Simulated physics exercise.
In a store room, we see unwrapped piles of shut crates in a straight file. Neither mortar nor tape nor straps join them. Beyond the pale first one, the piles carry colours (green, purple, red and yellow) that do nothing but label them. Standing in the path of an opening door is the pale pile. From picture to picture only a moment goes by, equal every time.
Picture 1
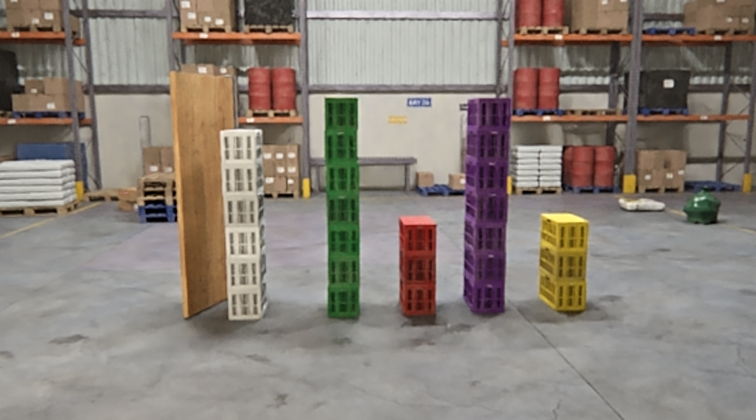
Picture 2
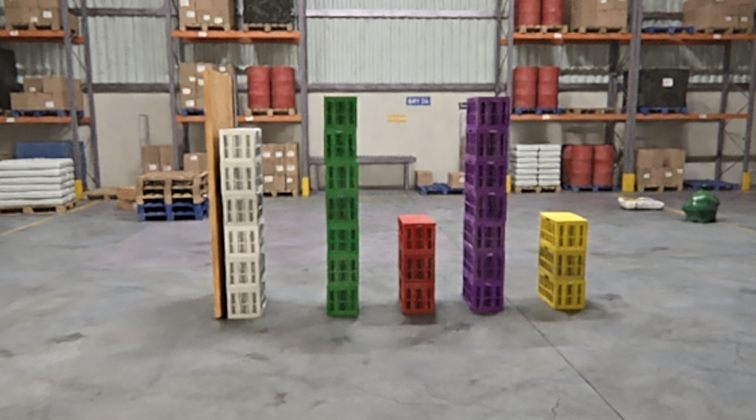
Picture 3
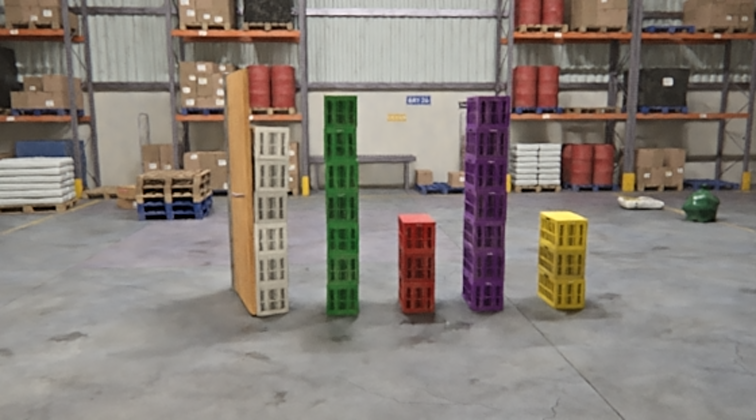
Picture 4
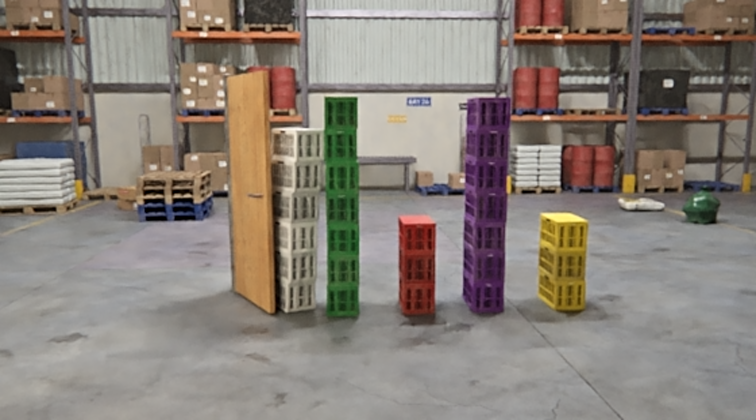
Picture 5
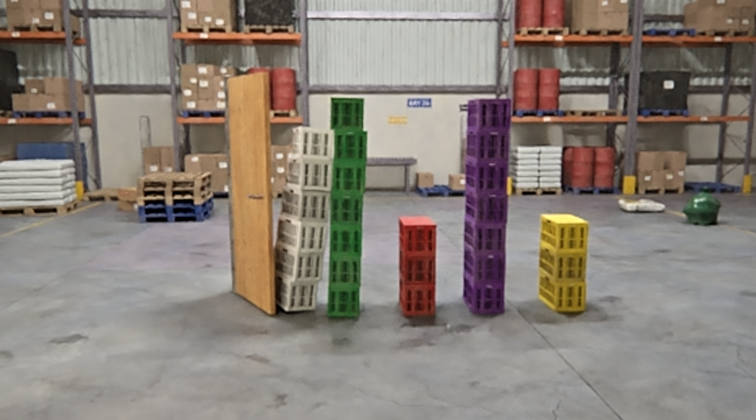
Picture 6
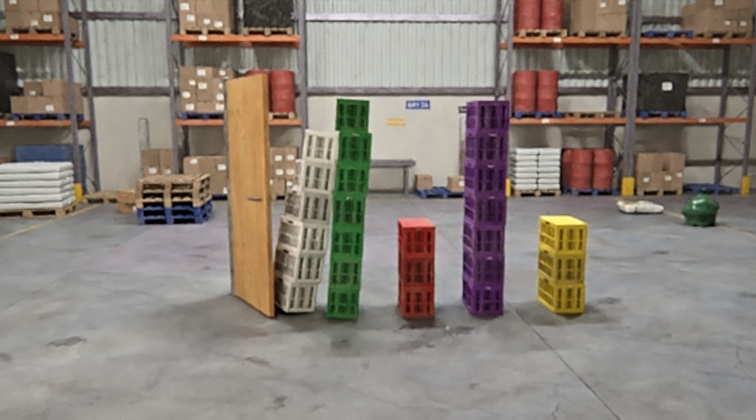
In a warehouse, a wooden door swung in and pushed the white stack of crates rightward against the green one, and both leaned slightly while the red, purple and yellow stacks stayed still.
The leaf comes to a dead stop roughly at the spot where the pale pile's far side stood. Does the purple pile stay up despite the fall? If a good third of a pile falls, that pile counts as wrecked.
No, it is wrecked.
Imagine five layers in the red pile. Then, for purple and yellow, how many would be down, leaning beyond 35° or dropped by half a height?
Purple: 7; yellow: 3.
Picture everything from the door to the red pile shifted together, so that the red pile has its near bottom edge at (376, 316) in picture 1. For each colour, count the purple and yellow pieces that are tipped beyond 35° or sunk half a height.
Pile by pile, purple 6, yellow 3.
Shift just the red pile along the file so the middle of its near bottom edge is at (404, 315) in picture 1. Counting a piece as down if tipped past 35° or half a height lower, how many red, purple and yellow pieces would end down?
The counts are red 3, purple 7, yellow 3.
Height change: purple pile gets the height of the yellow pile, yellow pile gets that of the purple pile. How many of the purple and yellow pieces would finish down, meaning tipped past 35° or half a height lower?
By colour: Purple 0, yellow 7.
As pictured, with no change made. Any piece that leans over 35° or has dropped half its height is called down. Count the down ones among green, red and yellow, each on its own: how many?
For green it's 7, for red it's 3 and for yellow it's 3.
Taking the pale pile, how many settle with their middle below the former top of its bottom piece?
The number is 6.
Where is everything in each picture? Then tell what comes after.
In the first frame (we follow the side turned to the camera), door edge (175, 124) swinging in; top purple crate (495, 114); top yellow crate (573, 237); no other piece has moved.
Door edge (208, 122) swinging in; top purple crate (494, 112), in the second frame.
Door edge (247, 121) past square; top purple crate (494, 112), in the third frame.
Door edge (267, 122) past square; top purple crate (494, 113), in the fourth frame.
Door edge (267, 123) past square, top of the pale pile leaning a little; top purple crate (495, 114); top green crate (347, 114) displaced a little; 4 stirred so far, in the fifth frame.
Door edge (266, 125) past square, top of the pale pile leaning a little; top purple crate (493, 116); top green crate (352, 116) tipped barely; steepest lean, the crate at (355, 148); 7 stirred so far, in the sixth frame.
Soon, 2 of the pale pile down; none of the 7 purple crates down (0 of 20 in all colours); top purple crate unmoved; top green crate tipped clearly, half its height lower.
A while on, 6 of the pale pile down; none of the 7 purple crates down (7 of 20 in all colours); top purple crate tipped clearly; top green crate tipped well over, about its own height lower.
Towards the end, 6 of the pale pile down; 7 of the 7 purple crates down (20 of 20 in all colours); top purple crate upside down; top yellow crate tipped steeply, some two heights lower.
Finally, 6 of the pale pile down; 7 of the 7 purple crates down (20 of 20 in all colours); top purple crate tipped well over, some five heights lower; top yellow crate upside down. Seen by the last camera, middles, top purple crate near (745, 275), top yellow crate near (698, 287).
